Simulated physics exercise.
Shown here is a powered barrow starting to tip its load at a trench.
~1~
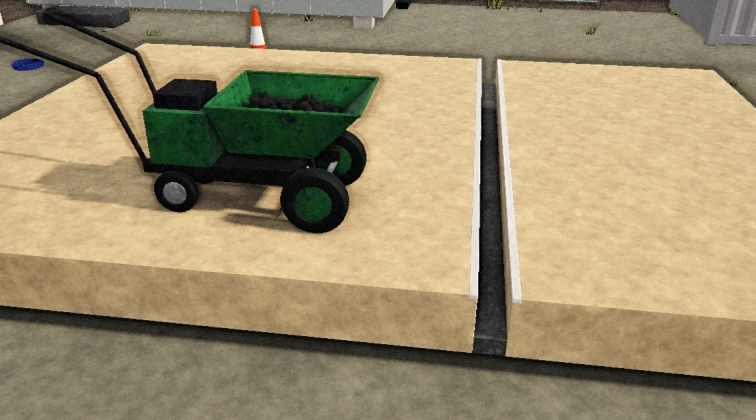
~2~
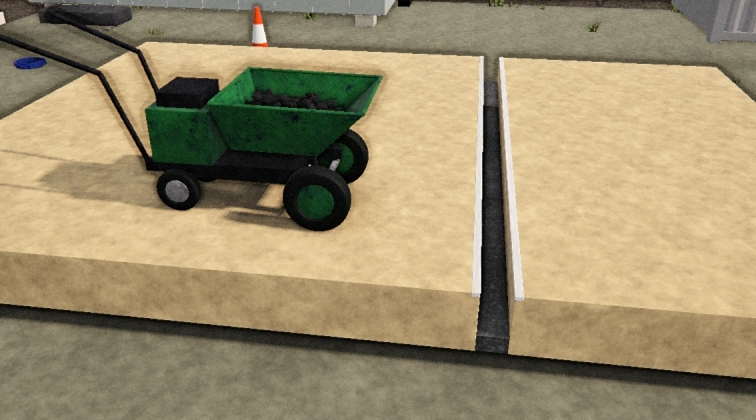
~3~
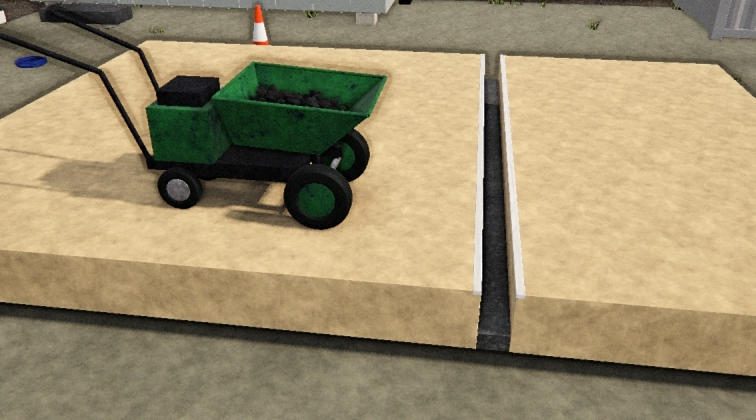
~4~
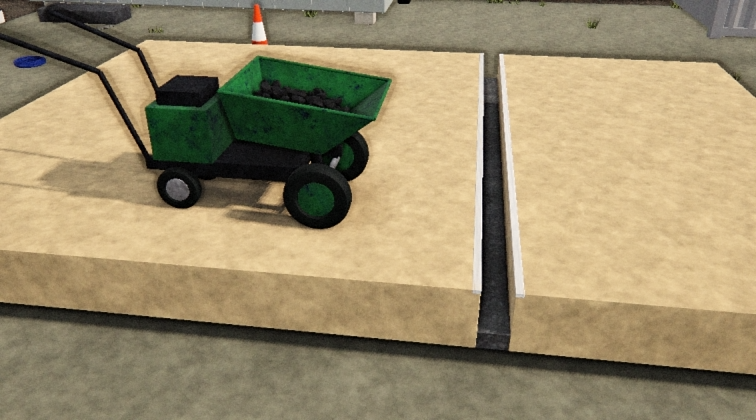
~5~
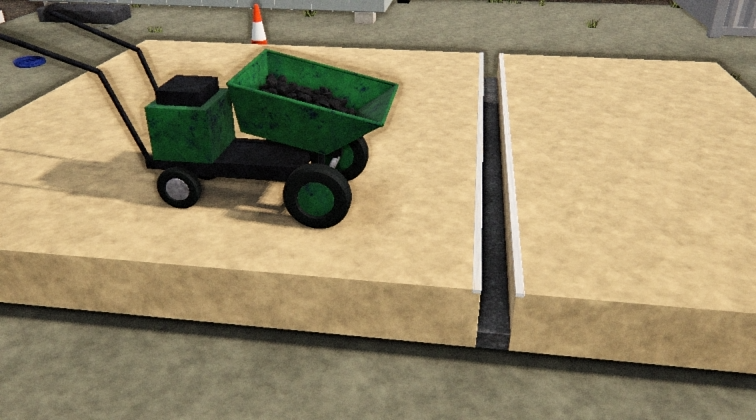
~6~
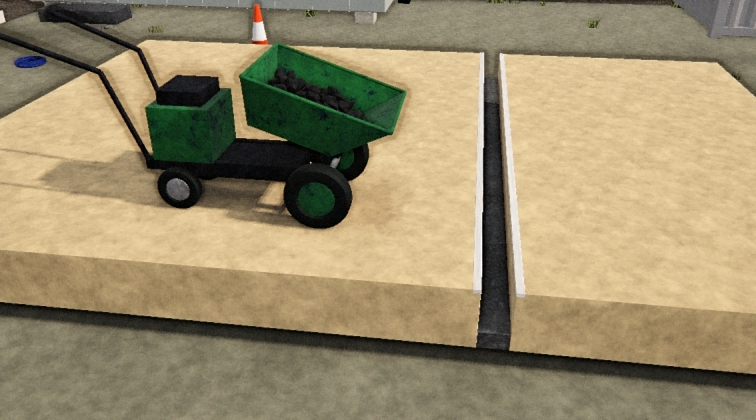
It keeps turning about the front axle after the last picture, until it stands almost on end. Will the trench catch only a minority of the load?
Yes, result: Mostly out.
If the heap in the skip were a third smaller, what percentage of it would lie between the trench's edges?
It would be around 10 per cent of the load.
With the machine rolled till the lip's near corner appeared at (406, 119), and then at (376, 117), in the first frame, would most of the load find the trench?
From the first position beyond one half lands between the edges, from the second short of one half.
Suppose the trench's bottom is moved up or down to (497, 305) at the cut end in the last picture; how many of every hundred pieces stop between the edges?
I'd put it at about 20 in a hundred.
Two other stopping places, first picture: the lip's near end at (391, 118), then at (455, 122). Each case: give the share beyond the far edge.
First place: Around 0 per cent. Second place: Around 70 per cent.
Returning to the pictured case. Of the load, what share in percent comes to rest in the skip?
35 per cent, roughly.
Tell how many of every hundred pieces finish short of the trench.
I'd put it at around 50 percent.
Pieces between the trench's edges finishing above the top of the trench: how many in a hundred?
About 0 in a hundred.
Soon after the last picture, skip tipped steeply; all in the skip.
A little later, skip tipped steeply; most in the skip; about a quarter short of the trench.
Later still, skip tipped right over; about a third in the skip; about half short of the trench; a small part in or heaped over the trench.
At rest, skip tipped right over; about a third in the skip; about half short of the trench; about a quarter in or heaped over the trench; none beyond it.
